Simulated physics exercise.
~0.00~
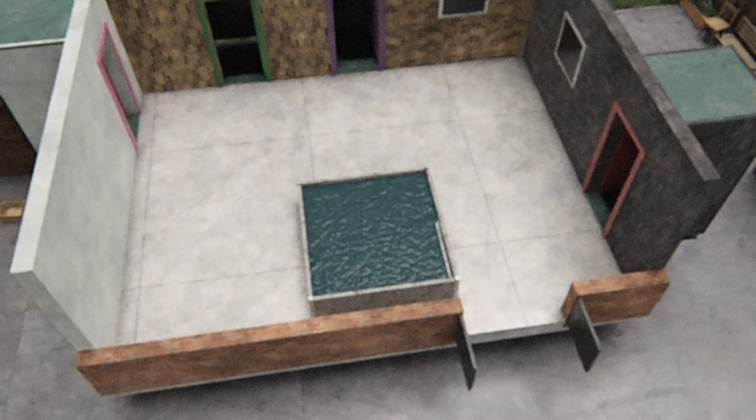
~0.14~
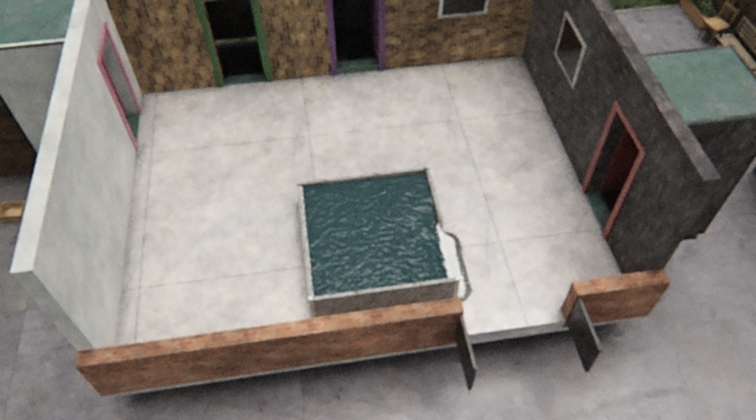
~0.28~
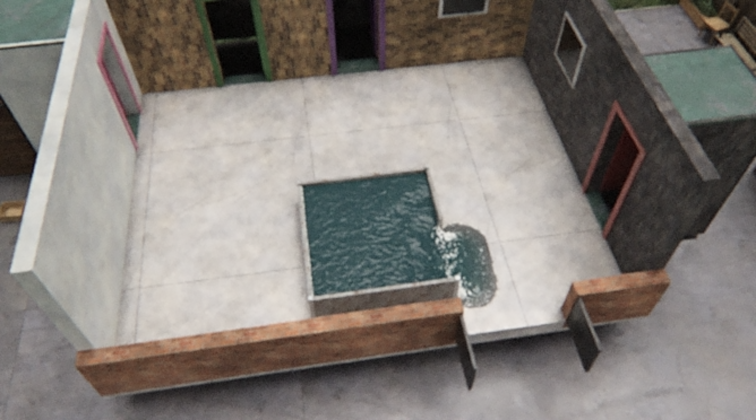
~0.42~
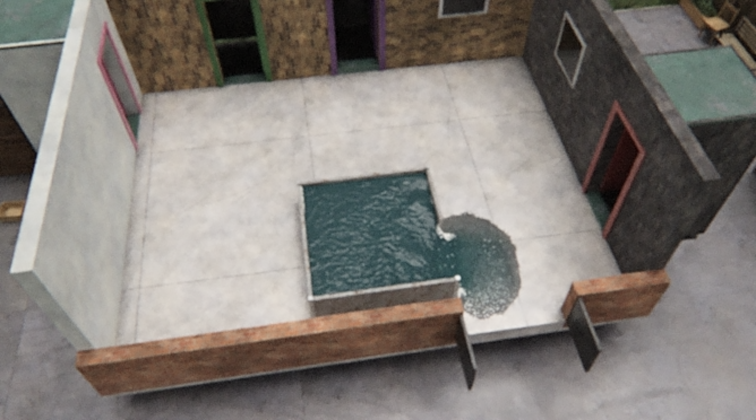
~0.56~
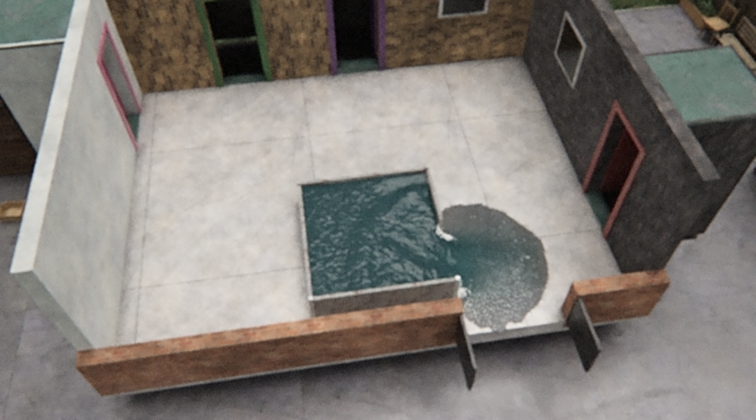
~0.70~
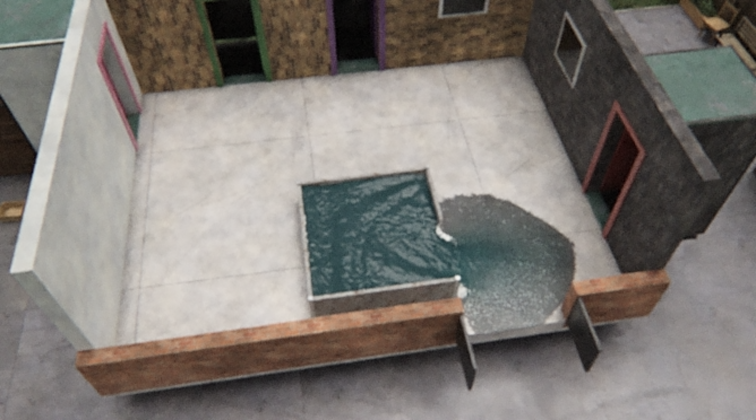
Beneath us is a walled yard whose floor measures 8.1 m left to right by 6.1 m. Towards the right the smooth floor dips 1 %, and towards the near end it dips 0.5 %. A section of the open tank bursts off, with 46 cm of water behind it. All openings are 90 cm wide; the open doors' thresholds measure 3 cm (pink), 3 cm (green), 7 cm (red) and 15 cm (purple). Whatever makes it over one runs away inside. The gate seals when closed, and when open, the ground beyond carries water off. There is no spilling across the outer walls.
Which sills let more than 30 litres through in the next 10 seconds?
Pink door: Less than stated; green door: Less than stated; red door: More than stated; purple door: Less than stated.
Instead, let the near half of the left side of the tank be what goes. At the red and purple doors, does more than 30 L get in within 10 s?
At red the amount is beneath the mark, while at purple it is beneath the mark.
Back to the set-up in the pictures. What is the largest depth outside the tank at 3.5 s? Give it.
Roughly 25 cm.
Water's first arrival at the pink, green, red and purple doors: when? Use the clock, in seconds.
Arrival: Pink not in the 10 s, green 8.0 s, red 1.1 s, purple 6.0 s.
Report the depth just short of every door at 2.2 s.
Depths: Pink door 0 cm, green door 0 cm, red door 21 cm, purple door 0 cm.
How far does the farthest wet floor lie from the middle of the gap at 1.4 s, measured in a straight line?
3.0 m.
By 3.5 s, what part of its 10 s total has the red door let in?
By that time, around 50 per cent.
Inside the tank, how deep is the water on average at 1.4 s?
Roughly 36 centimetres.
After 1.4 s water covers 15 % of the floor and is deepest (30 cm) near (459, 281); pink door not reached, green door not reached, red door 13 cm at the sill, 4 L in, purple door not reached.
After 2.2 s water covers 15 % of the floor and is deepest (36 cm) near (623, 298); pink door not reached, green door not reached, red door 21 cm at the sill, 45 L in, purple door not reached.
After 3.5 s water covers 20 % of the floor and is deepest (25 cm) near (623, 298); pink door not reached, green door not reached, red door 18 cm at the sill, 131 L in, purple door not reached.
After 6.0 s water covers 35 % of the floor and is deepest (16 cm) near (623, 298); pink door not reached, green door not reached, red door 14 cm at the sill, 204 L in, purple door 2 cm at the sill, 0 L in.
After 10.0 s water covers 55 % of the floor and is deepest (12 cm) near (623, 298); pink door not reached, green door 2 cm at the sill, 0 L in, red door 9 cm at the sill, 250 L in, purple door 4 cm at the sill, 0 L in.
